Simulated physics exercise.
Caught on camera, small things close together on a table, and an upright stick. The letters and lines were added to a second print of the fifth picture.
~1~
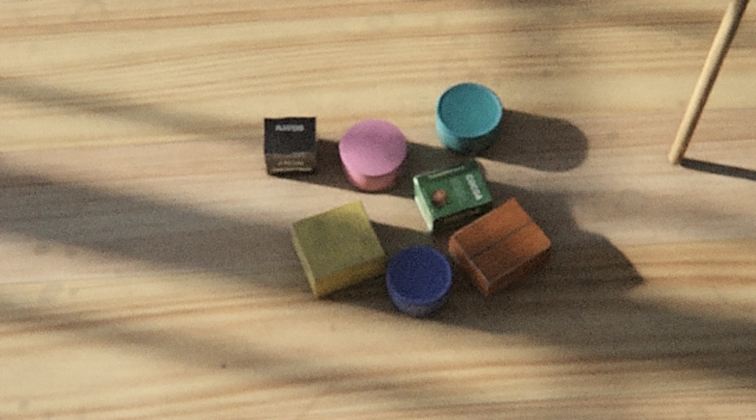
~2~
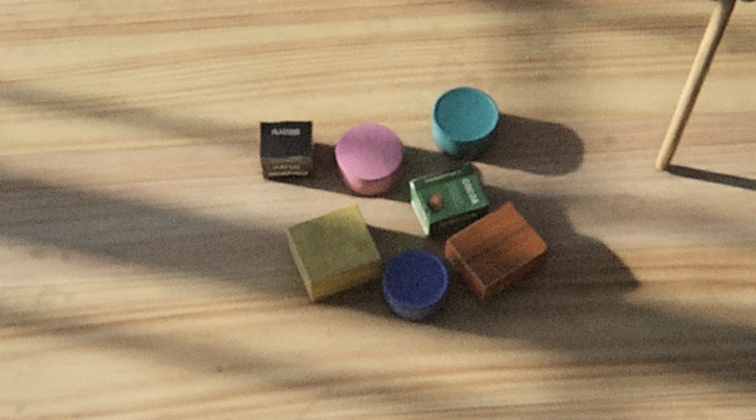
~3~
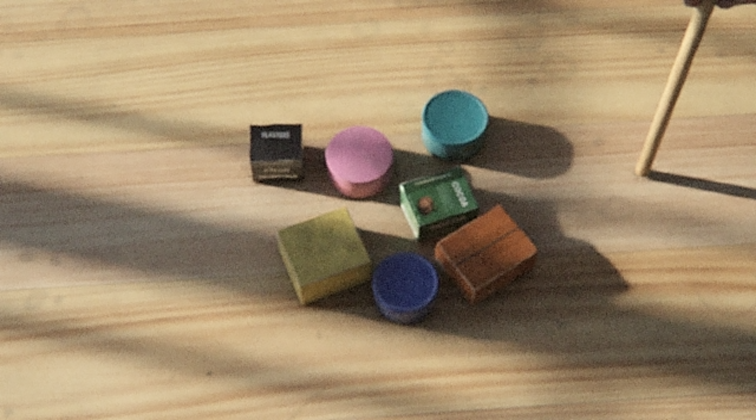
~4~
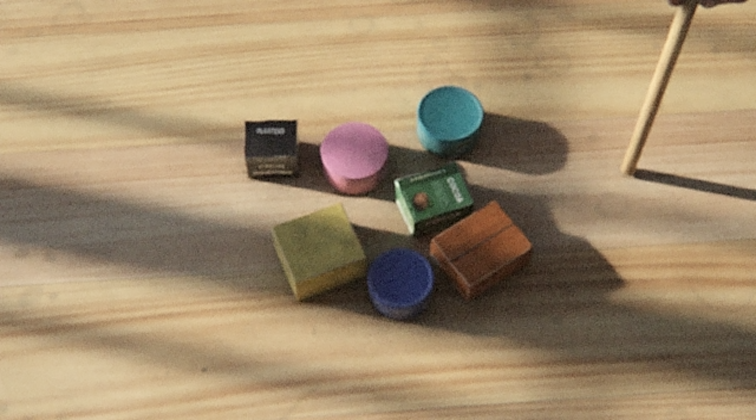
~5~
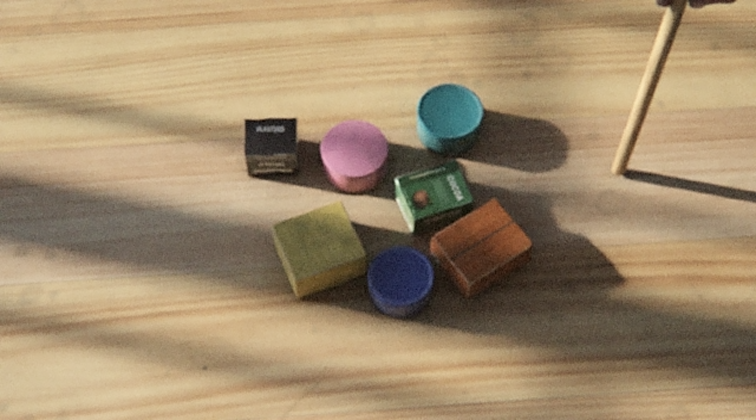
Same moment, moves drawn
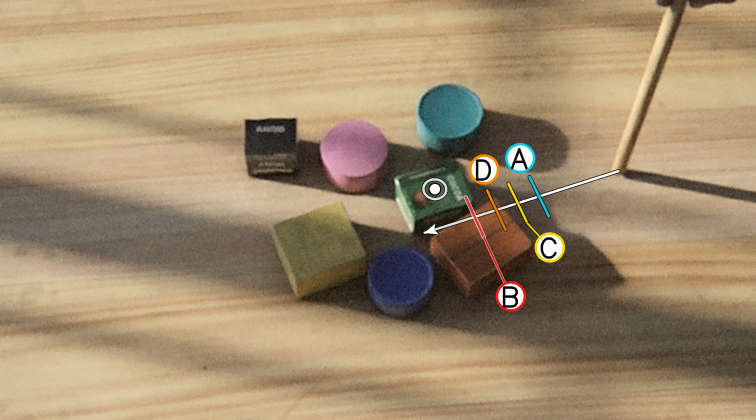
Hand at the top edge moving an upright stick slightly left over a wooden table, beside a still cluster of colourful boxes and tubs.
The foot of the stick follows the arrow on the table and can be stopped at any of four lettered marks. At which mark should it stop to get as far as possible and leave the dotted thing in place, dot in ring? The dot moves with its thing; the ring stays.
At B, and not beyond.
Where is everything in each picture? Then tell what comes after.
The first picture shows yellow block (338, 249); pink tin (374, 155); orange box (499, 248).
The second picture shows orange box (496, 252); green packet (449, 202).
The third picture shows black box (277, 153); turquoise tub (455, 127).
The fourth picture shows blue tub (401, 284); yellow block (319, 252).
The fifth picture shows pink tin (355, 156); orange box (481, 249); green packet (434, 199).
On the marked copy, A at (539, 196); B at (475, 217); C at (518, 203); D at (497, 210); the arrow from (618, 171) to (425, 233); the white dot at (435, 189).
Following B. Soon after the start, foot of the stick (566, 188).
Later, foot of the stick (513, 206).
In the end, foot of the stick (475, 218); orange box (473, 258); blue tub (396, 287); the dot is still in its ring.
As for the rest, A keeps the dot in but is short; C keeps the dot in but is short; D keeps the dot in but is short.
